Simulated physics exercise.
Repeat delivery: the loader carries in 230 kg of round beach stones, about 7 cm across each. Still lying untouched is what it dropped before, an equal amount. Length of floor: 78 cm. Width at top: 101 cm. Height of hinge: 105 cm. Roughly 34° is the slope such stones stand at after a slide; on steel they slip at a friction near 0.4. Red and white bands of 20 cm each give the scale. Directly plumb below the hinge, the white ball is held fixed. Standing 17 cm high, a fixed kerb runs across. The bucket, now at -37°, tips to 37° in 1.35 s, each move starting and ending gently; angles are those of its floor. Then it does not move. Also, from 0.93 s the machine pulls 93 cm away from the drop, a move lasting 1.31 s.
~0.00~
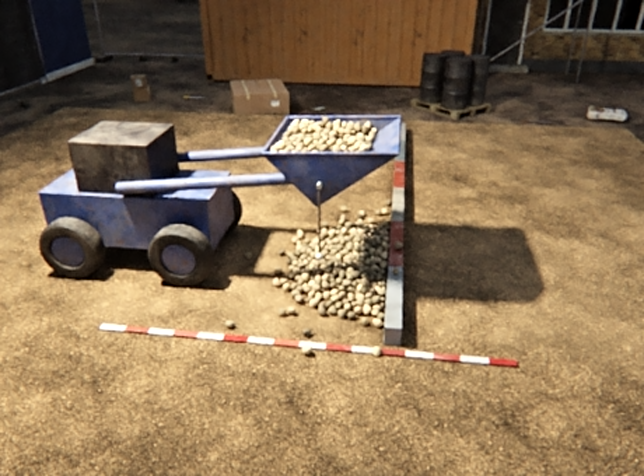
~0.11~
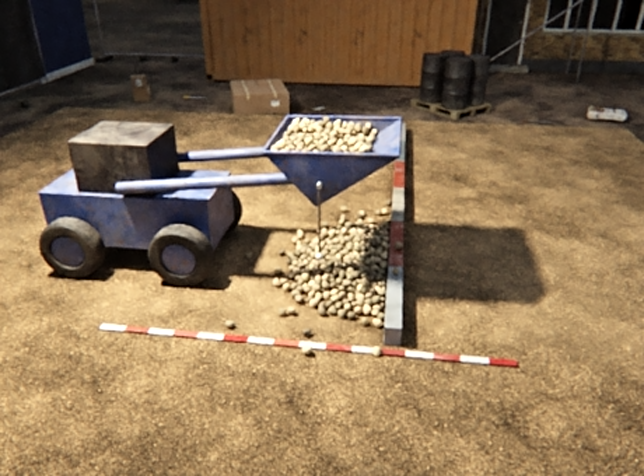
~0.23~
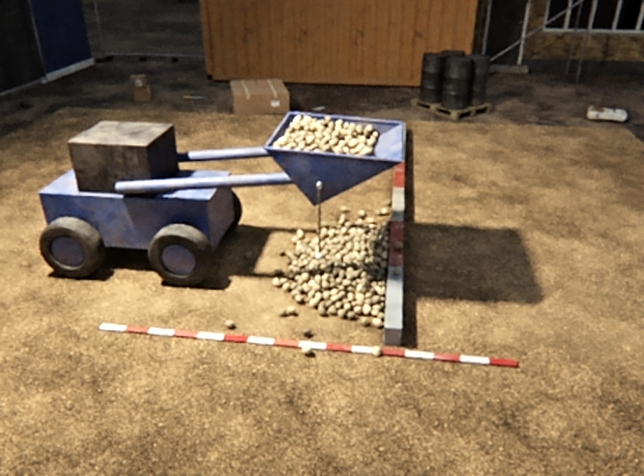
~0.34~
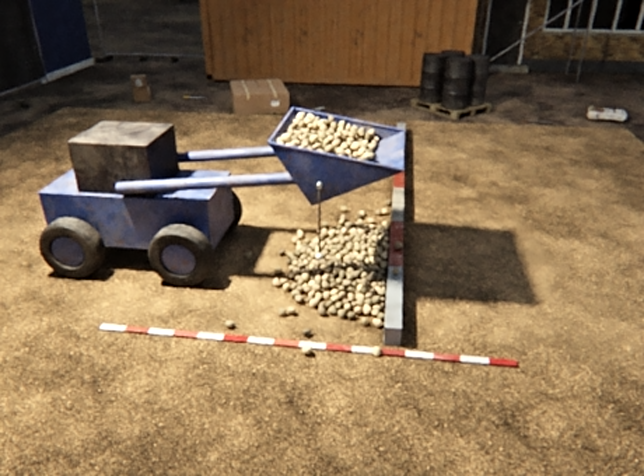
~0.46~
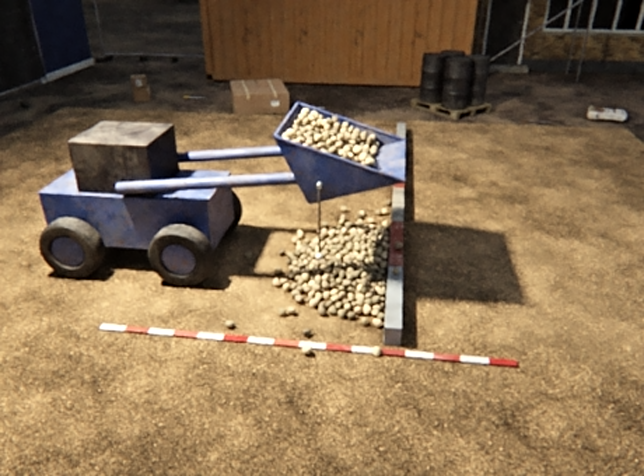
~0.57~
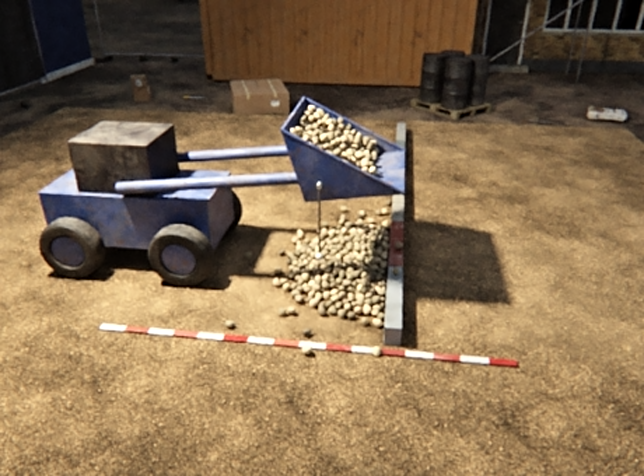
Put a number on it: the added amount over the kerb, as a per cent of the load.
25 percent, roughly.
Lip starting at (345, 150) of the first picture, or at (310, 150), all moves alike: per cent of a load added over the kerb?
Near 0 per cent from the first place, 0 from the second.
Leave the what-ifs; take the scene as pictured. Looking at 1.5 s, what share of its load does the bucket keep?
Estimate: 20 % remaining inside, roughly.
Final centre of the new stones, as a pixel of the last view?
Around (375, 257) in the last picture.
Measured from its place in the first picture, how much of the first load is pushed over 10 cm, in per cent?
About 5 per cent.
After 1.0 s the floor is at 25°; in per cent of one load, 100 in the bucket, 100 on this side of the kerb; the foremost stones are at (387, 275).
After 1.5 s the floor is at 37°; in per cent of one load, 20 in the bucket, 169 on this side of the kerb, 12 over the kerb; the foremost stones are at (439, 275).
After 2.7 s the floor is at 37°; in per cent of one load, 0 in the bucket, 175 on this side of the kerb, 25 over the kerb; the foremost stones are at (539, 279).
After 5.1 s the floor is at 37°; in per cent of one load, 0 in the bucket, 175 on this side of the kerb, 25 over the kerb; the foremost stones are at (539, 279). Net gain over the kerb, 25.
